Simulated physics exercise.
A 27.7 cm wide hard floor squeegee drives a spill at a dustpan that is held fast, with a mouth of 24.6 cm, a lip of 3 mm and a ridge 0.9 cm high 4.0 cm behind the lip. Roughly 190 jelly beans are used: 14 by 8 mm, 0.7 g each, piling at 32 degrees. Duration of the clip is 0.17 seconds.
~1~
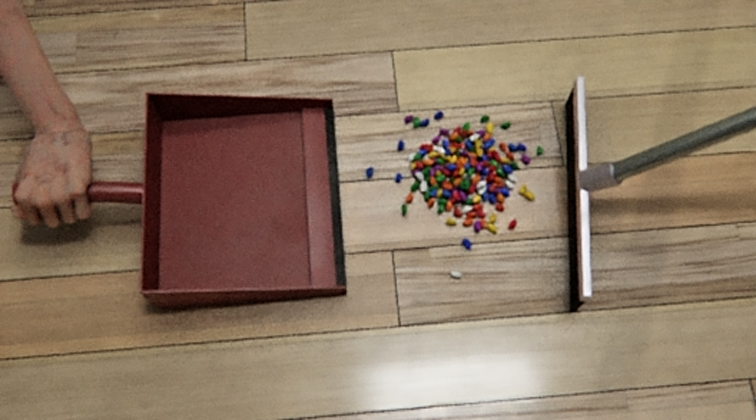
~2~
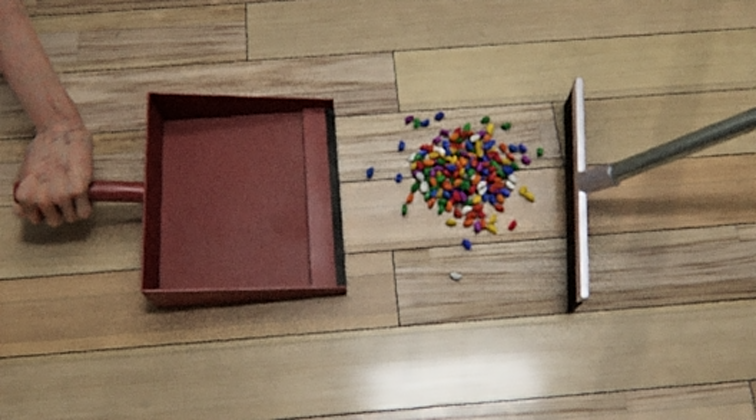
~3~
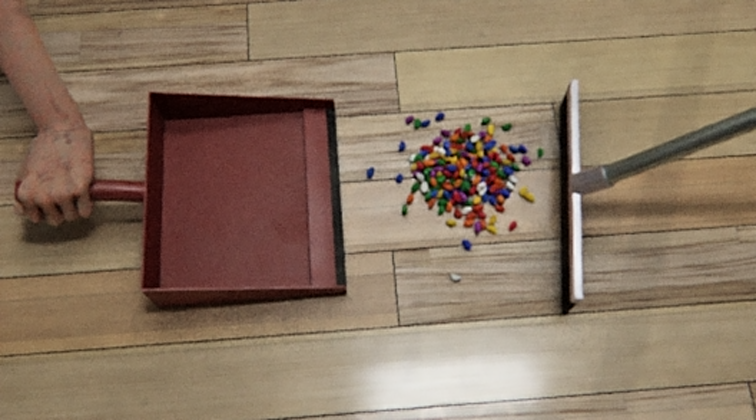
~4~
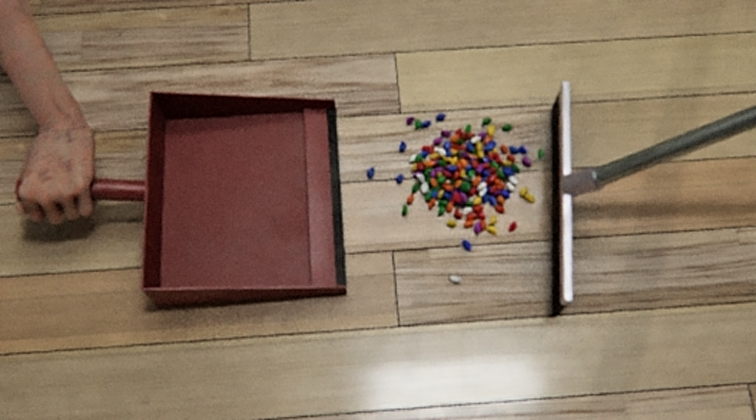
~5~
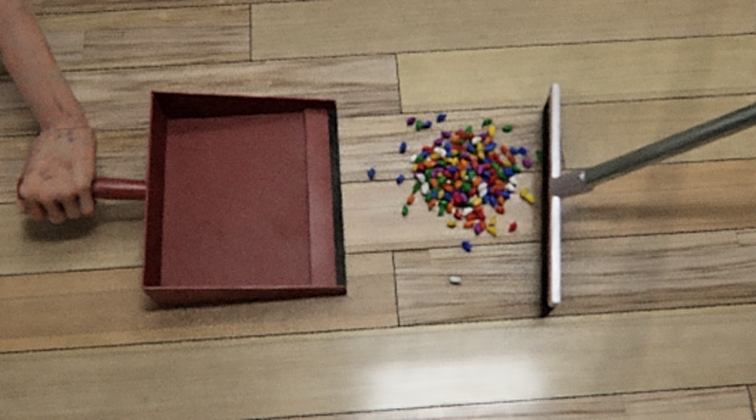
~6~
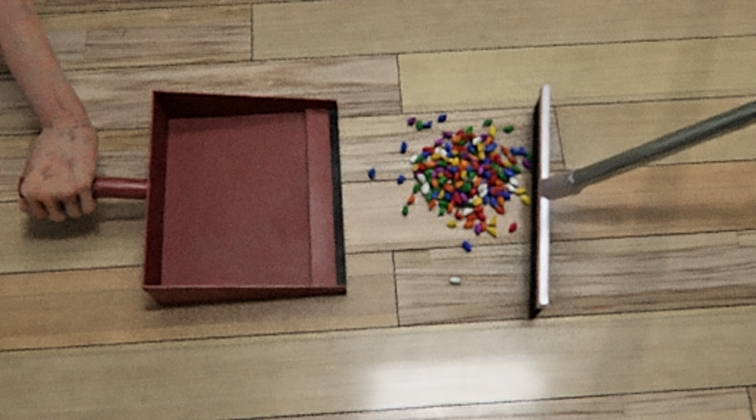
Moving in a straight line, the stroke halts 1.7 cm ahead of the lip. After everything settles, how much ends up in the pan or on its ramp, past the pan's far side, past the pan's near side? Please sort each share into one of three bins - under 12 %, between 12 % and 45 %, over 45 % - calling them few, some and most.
In the pan or on its ramp: Some. Past the pan's far side: Few. Past the pan's near side: Few.
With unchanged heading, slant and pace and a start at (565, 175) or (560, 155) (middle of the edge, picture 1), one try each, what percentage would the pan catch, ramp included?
Around 25 percent, then around 30 percent.
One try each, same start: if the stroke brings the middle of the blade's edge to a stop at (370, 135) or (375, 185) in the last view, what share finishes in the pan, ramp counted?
About 25 % and 25 %.
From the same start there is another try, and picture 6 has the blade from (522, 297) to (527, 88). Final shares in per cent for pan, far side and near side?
Split: Pan = 25, far = 10, near = 0.
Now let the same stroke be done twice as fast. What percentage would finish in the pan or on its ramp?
Then near 20 in a hundred.
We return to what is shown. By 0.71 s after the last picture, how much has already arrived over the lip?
Some 20 per cent by that point.
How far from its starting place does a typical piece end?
I'd say close to 14 cm.
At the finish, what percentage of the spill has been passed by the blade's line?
About 5 percent.
Then, 0.25 s after the last picture, middle of the blade 14 cm from the lip; 0 % over the lip, far side 0 %, near side 0 %.
Then, 0.42 s after the last picture, middle of the blade 7 cm from the lip; 0 % over the lip, far side 5 %, near side 0 %.
Then, 0.71 s after the last picture, middle of the blade 4 cm from the lip; 20 % over the lip, far side 5 %, near side 0 %.
In the end, pan 20 %, far side 5 %, near side 0 %, in front of the lip or behind the blade 75 %.
